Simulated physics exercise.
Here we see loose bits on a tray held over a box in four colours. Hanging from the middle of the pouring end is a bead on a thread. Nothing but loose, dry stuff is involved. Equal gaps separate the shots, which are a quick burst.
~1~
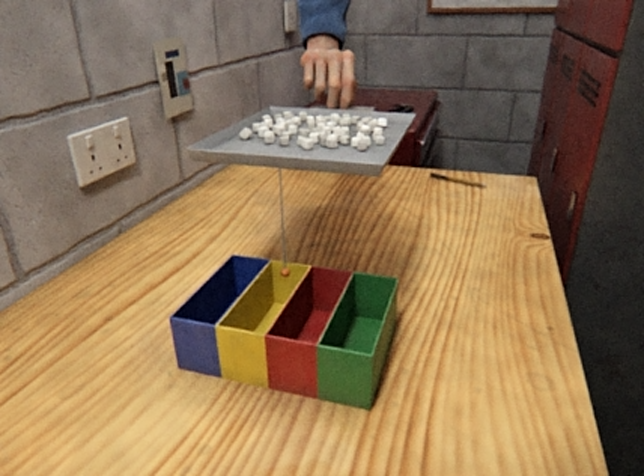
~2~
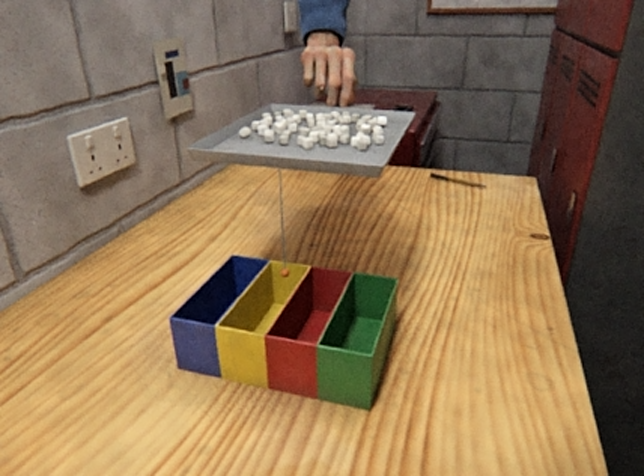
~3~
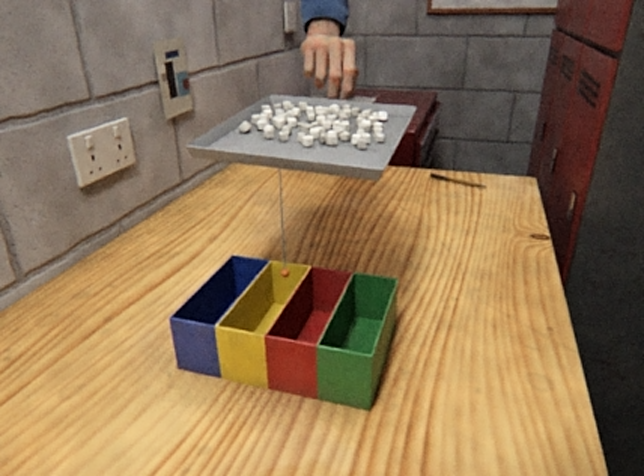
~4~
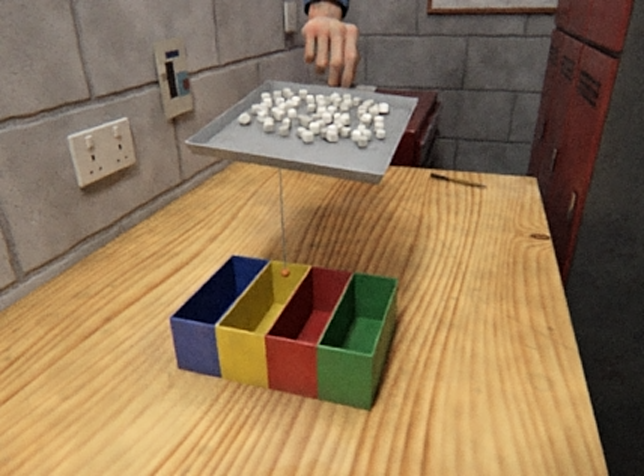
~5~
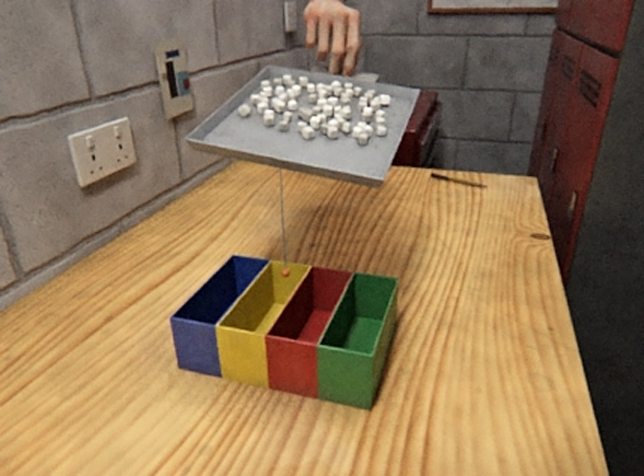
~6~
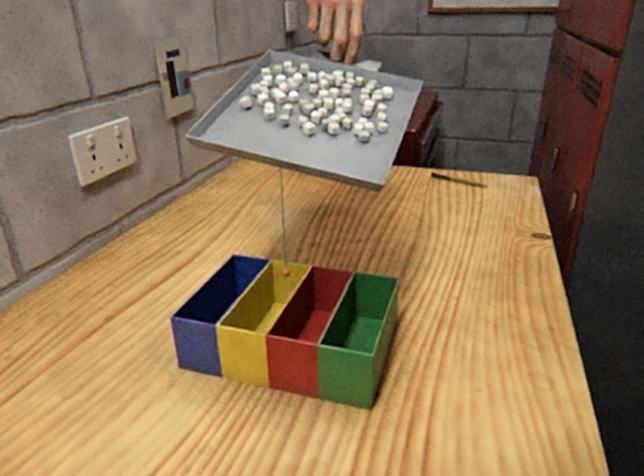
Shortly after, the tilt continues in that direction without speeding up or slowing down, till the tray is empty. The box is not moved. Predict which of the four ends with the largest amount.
The green one ends with the most.
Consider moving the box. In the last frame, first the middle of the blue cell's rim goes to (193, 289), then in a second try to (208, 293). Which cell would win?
Case 1 - green; case 2 - the cell in green.
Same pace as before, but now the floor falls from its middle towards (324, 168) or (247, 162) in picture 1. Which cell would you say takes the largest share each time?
So, in order: The cell in green, then that blue cell.
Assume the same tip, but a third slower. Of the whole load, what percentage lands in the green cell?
Estimate: Some 70%.
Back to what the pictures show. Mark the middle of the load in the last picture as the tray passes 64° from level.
Somewhere about pixel (359, 186).
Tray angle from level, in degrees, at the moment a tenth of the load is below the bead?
I'd put it at about 65 degrees.
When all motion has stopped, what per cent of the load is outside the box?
Share: Approx. 20 %.
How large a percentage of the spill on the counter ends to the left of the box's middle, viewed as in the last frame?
Close to 0 per cent of the spill, I think.
Shortly afterwards, tray tipped steeply; near two thirds on the tray; only a few in the green cell; near a quarter falling or outside the box.
Next, tray tipped past a quarter turn; a little on the tray; near half in the green cell; a little in the red cell; only a few in the yellow cell; near a third falling or outside the box.
Some moments later, tray tipped past a quarter turn; near two thirds in the green cell; near a quarter in the red cell; only a few in the yellow cell; near a quarter falling or outside the box.
In the end, tray tipped past a quarter turn; near two thirds in the green cell; near a quarter in the red cell; only a few in the yellow cell; none at all in the blue cell; near a quarter outside the box.
